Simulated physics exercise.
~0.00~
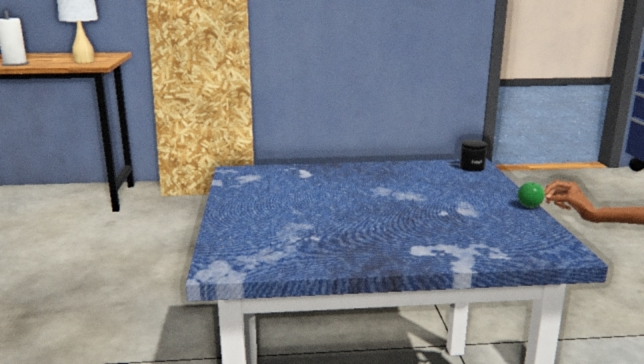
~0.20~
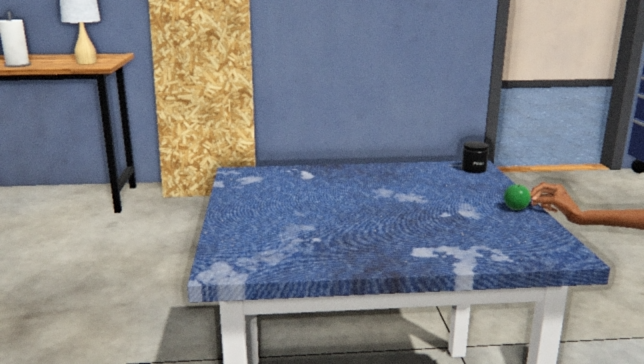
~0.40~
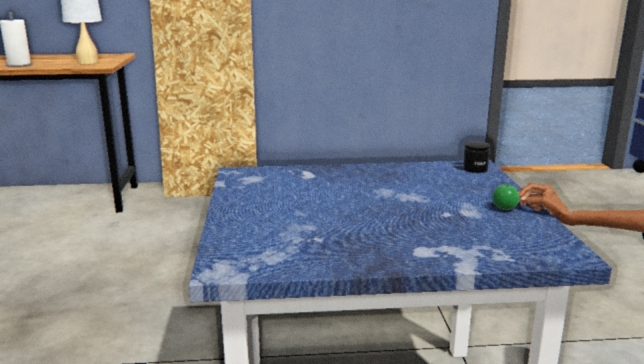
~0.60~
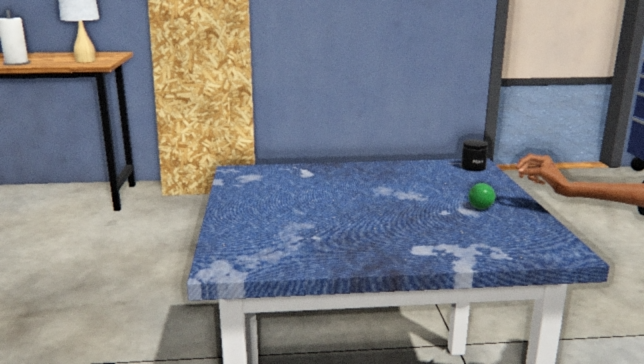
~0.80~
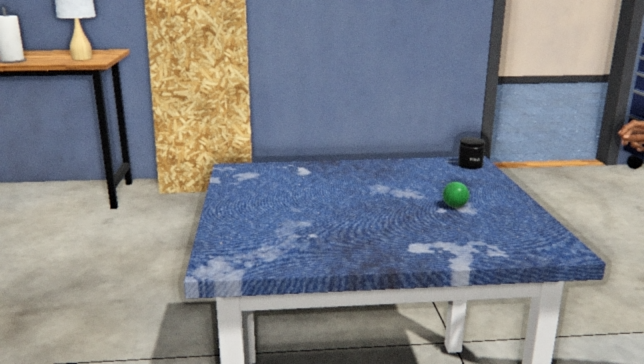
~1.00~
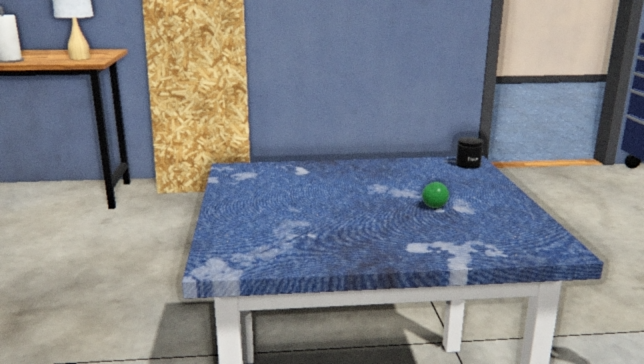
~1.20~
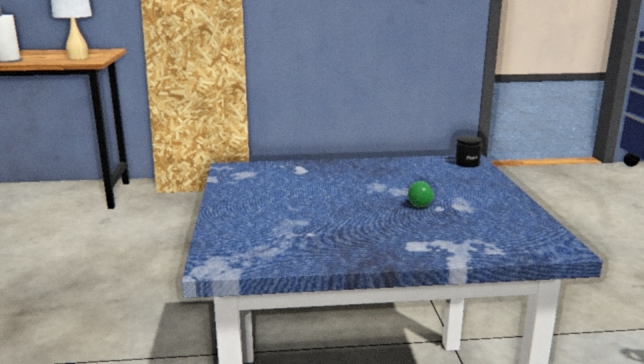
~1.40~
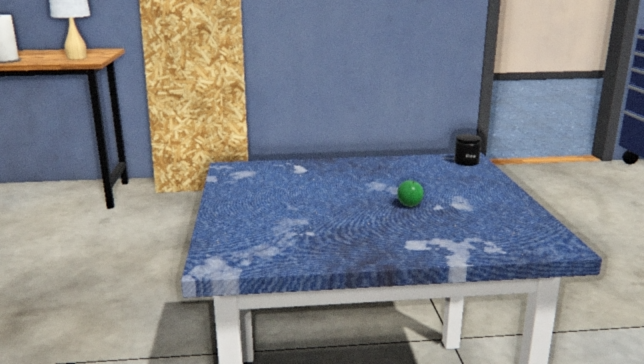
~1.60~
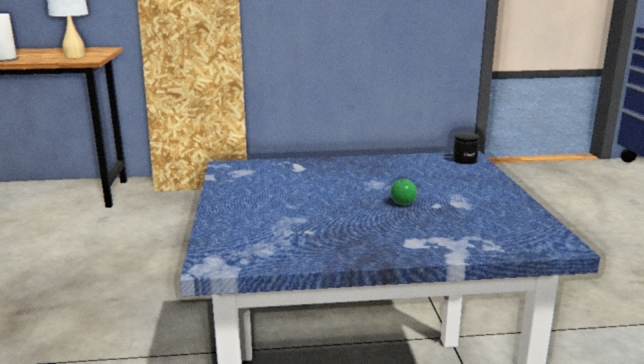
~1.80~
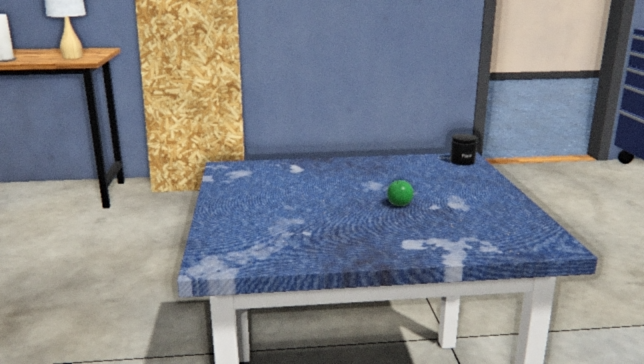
A green ball-like apple was pushed left across a blue patchy tabletop by a hand, which let go and drew back out of view as it kept rolling, slowed and came to rest still on the table, while a black jar stayed put.
